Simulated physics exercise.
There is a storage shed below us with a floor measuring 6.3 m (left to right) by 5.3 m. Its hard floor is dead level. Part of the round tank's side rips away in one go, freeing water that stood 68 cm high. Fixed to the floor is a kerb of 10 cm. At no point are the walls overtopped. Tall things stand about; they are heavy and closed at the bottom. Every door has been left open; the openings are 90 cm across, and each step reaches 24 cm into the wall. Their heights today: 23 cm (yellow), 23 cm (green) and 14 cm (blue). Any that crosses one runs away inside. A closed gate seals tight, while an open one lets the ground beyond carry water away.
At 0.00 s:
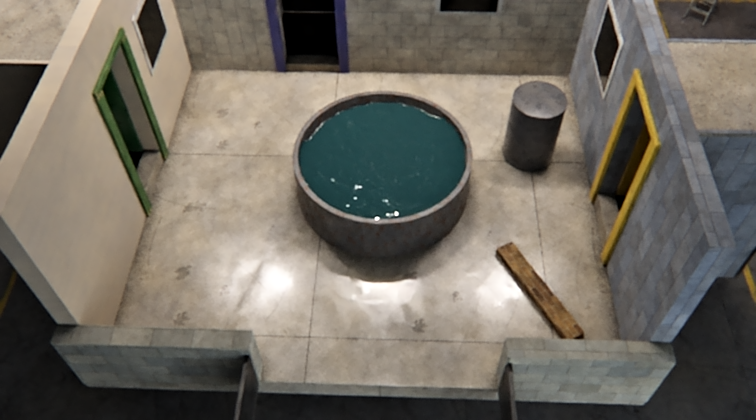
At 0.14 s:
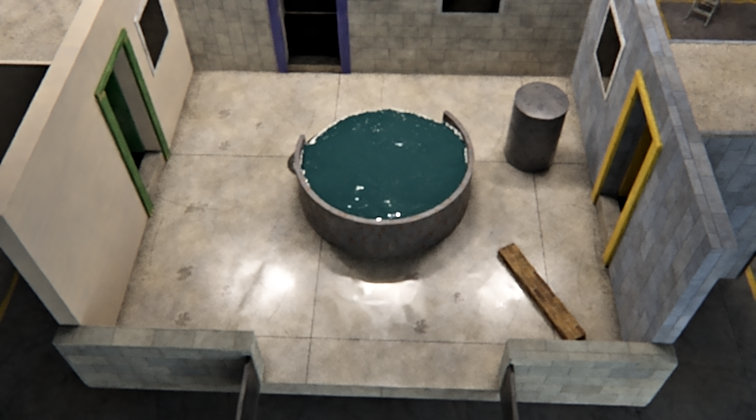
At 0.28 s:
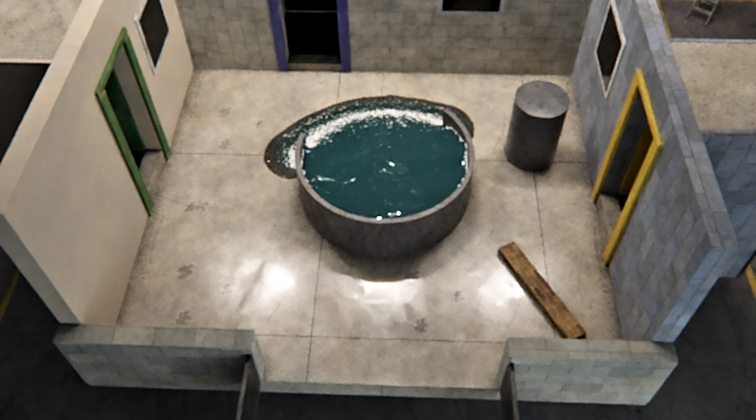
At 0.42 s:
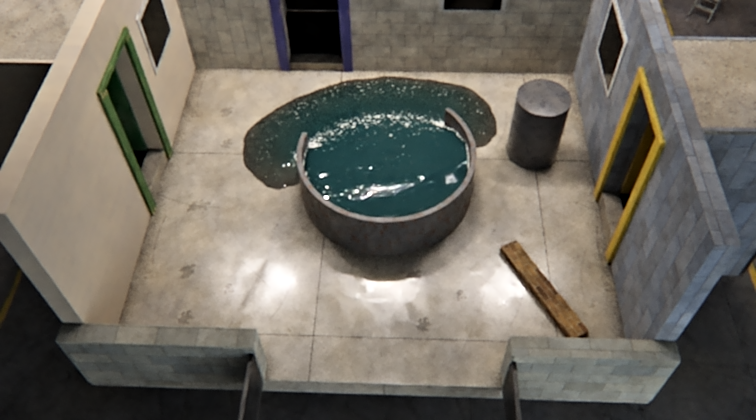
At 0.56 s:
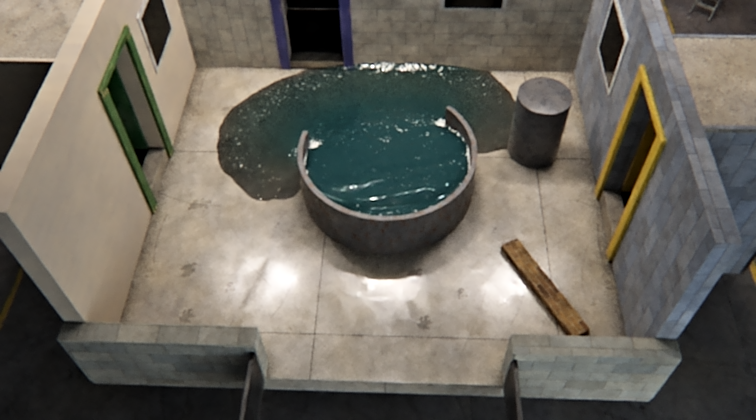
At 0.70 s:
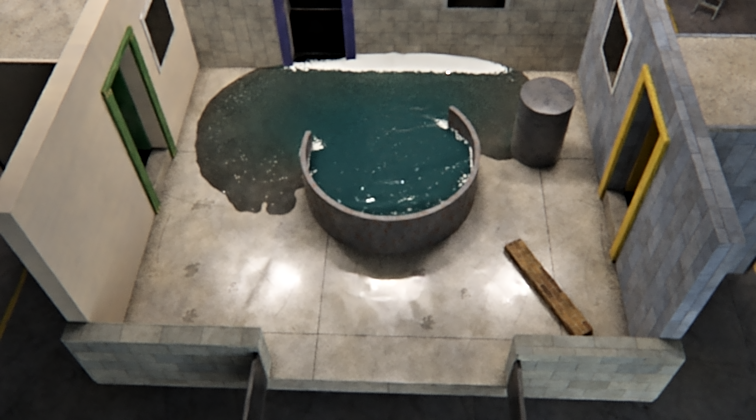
A round grey tank full of dark teal water stands in a roofless storage shed seen from above, its pale floor ringed by walls. A green doorway is at left, a purple one at the back, a yellow one at right, with a grey drum and a wooden plank nearby. The tank's far side opens, and water spreads across the floor behind it, reaching the back wall in white foam.
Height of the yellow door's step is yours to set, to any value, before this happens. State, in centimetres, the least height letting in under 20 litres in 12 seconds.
It is roughly 6 cm.
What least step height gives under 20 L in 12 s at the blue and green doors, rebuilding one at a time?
Some 30 cm for blue, some 7.0 cm for green.
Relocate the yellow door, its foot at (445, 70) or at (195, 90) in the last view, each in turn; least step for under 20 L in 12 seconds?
29 and 33 cm.
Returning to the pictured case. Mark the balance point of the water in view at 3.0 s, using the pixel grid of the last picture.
The centre of all the water is around (357, 128).
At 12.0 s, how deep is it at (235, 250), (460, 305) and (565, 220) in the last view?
Close to 6, 7 and 8 cm, one after the other.
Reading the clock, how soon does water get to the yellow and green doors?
Times: Yellow = 2.6 s, green = 1.0 s.
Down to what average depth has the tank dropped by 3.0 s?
About 14 centimetres on average.
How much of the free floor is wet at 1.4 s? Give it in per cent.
Roughly 35 percent of the floor is wet.
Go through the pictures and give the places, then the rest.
Still water, 68 cm deep, in the round tank at (383, 156); the yellow door at (618, 181) is dry, in the first picture.
The front is at a hidden place, 0.3 m from the gap on the far side; 0.6 m2 of floor is wet, 68 cm left at the back, in the second picture.
The gap is on the far side, the front 0.8 m out at (450, 109); the back of the round tank holds 68 cm, in the third picture.
Water pours out on the far side and has run 1.2 m, to (462, 90); about 8 cm deep outside, 68 cm at the back, in the fourth picture.
Water pours out on the far side and has run 1.7 m, to (480, 71); about 6 cm deep outside, 64 cm at the back, in the fifth picture.
Water pours out on the far side and has run 2.2 m, to (247, 77); about 6 cm deep outside, 57 cm at the back; 1.8 m in a straight line remain to the yellow door at (627, 177), in the sixth picture.
After 1.4 s water covers 35 % of the floor, deepest (46 cm) near (210, 69); it has not reached the yellow door.
After 3.0 s water covers 55 % of the floor, deepest (34 cm) near (208, 77); 8 cm at the yellow door, 0 litres in over its 23 cm step.
After 12.0 s water covers 95 % of the floor, deepest (10 cm) near (548, 266); 9 cm at the yellow door, 0 litres in over its 23 cm step.
At the yellow door as built, the water arrived by 2.6 s and peaked near 10 cm at 8.6 s.
Run again over the same 12 s with other heights there, 27 litres in over 5.5 cm, 7 litres over 7.5 cm. The limit of 20 litres is kept from about 6 cm up.
